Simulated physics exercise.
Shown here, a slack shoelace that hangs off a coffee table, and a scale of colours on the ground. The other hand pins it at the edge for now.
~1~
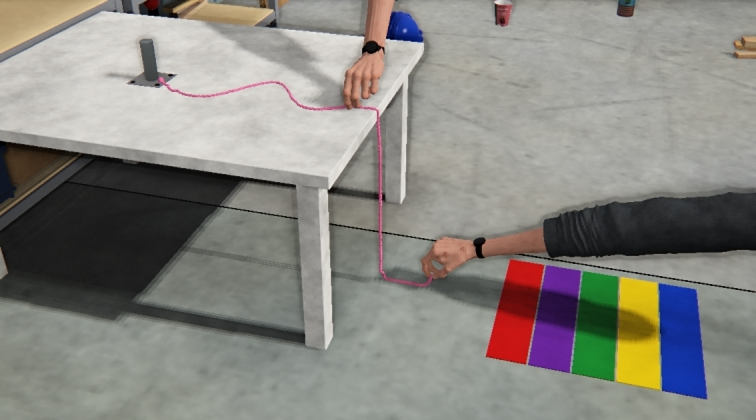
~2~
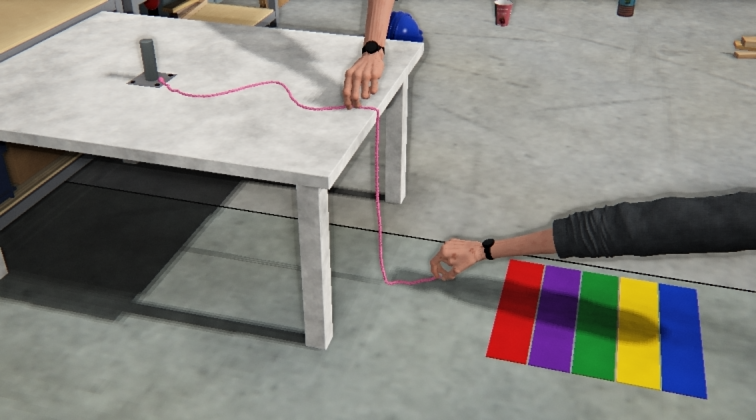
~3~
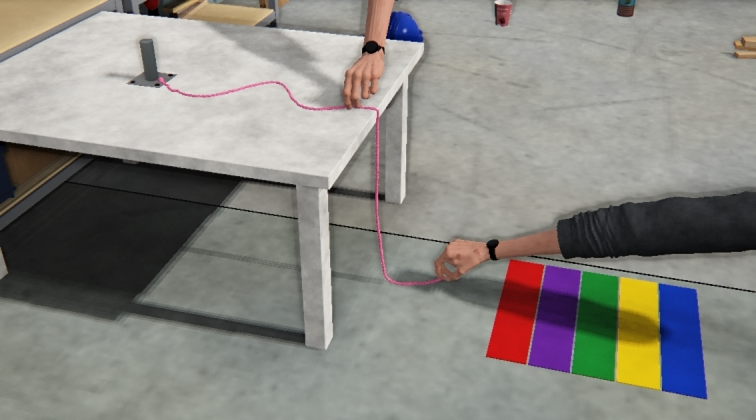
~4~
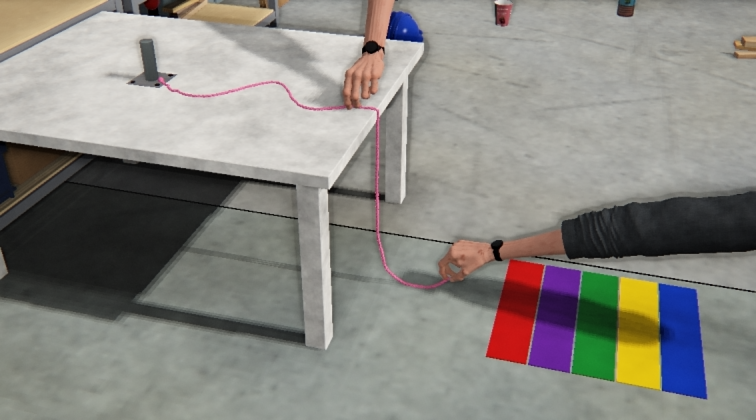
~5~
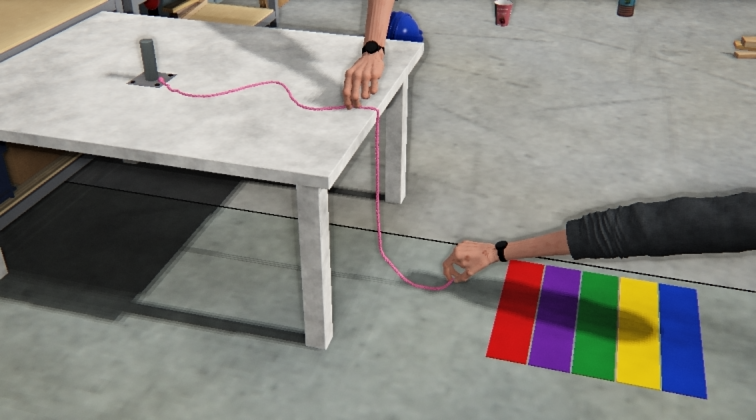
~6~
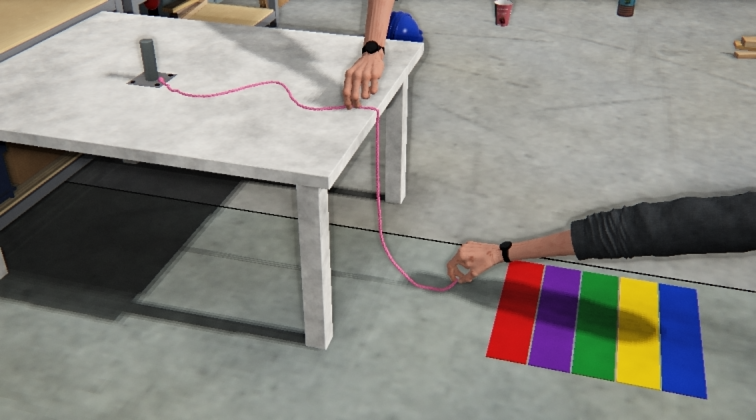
On a pale table above a concrete floor, a pink shoelace runs from a small grey post to the edge, where one hand pins it. Near a striped colour scale, another hand holds the hanging end and draws it slightly right, and the lace's low bend shifts from angular to a rounder curve.
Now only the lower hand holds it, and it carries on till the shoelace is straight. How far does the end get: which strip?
It gets as far as the yellow strip.
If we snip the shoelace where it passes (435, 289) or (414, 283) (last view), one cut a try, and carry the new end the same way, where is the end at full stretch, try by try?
In that order: (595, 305) and (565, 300).
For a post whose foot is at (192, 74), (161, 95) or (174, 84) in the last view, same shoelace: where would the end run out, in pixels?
In that order: (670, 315), (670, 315) and (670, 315).
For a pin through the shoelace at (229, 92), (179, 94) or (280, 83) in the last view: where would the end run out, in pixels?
Try by try, around (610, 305), (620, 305) and (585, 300).
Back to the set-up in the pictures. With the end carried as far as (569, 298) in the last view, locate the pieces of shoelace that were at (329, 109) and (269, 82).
About (381, 124), and the other about (288, 100).
Early on, end near (569, 298); over purple.
Midway, end near (610, 305); over green.
At the end of the slack, end near (636, 310); over yellow. The yellow one.
